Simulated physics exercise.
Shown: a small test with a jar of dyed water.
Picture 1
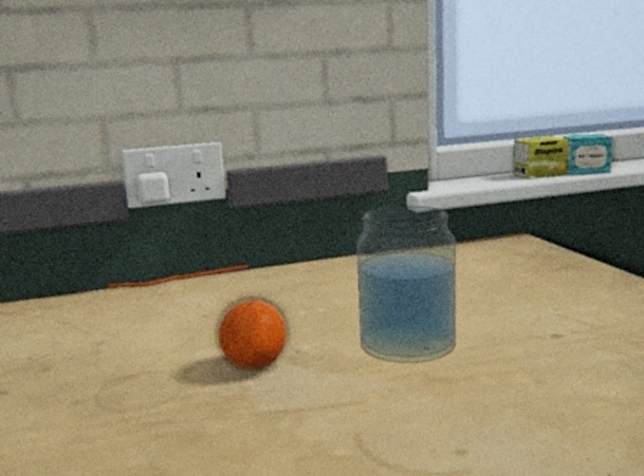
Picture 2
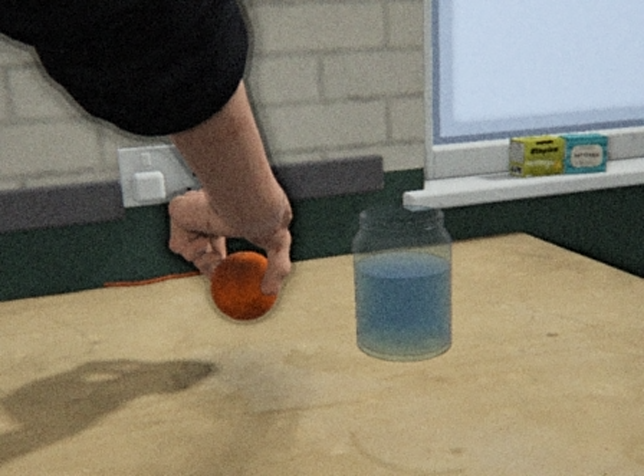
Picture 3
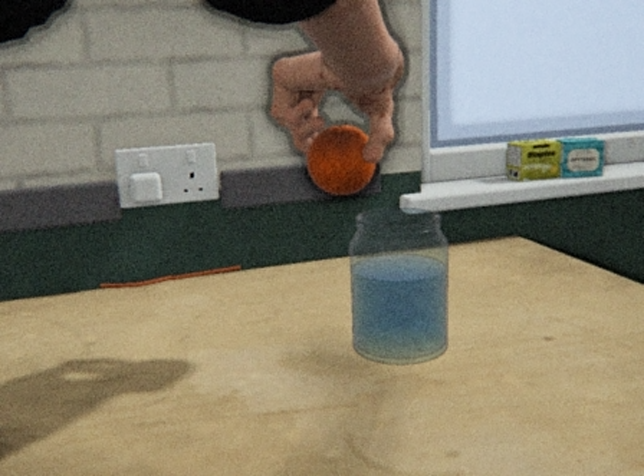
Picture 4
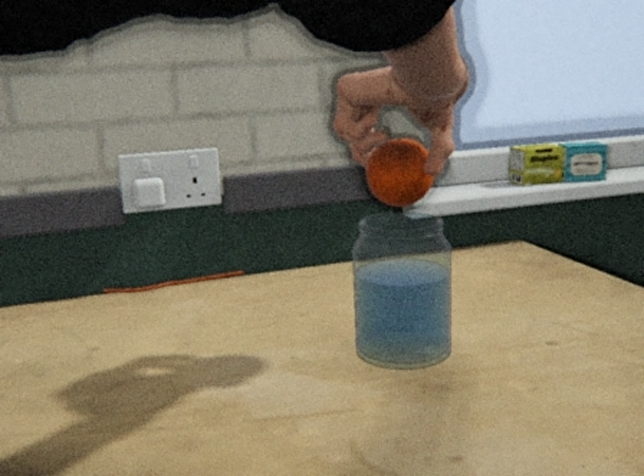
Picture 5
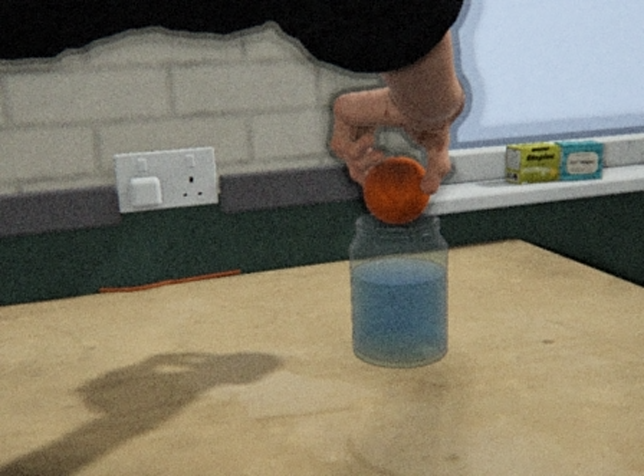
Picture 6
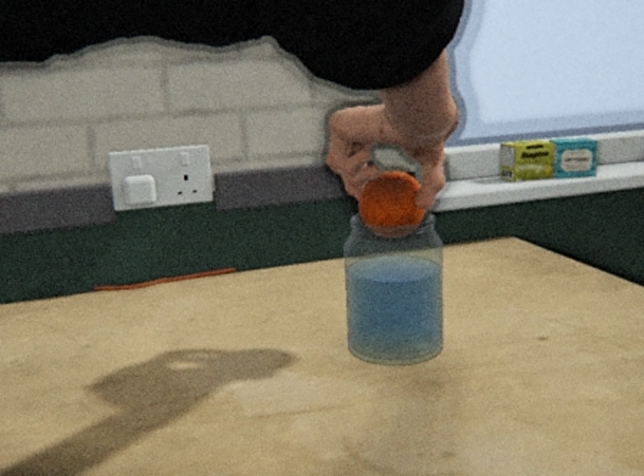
A hand picks up an orange from a wooden tabletop, carries it right and lowers it into the mouth of a jar of blue water.
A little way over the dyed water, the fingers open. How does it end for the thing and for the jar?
What you'd see is that the thing keeps afloat while the jar holds everything.
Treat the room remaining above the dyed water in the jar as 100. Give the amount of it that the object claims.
I'd put it at 40 in a hundred.
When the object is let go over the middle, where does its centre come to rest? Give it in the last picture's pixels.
Resting centre, last frame: About (394, 268).
Next, the orange enters the dyed water; the jar is about two thirds full.
After that, the orange comes up again; the jar is about three quarters full.
Finally, the orange rides on the surface; the jar is about three quarters full; the top is dry.
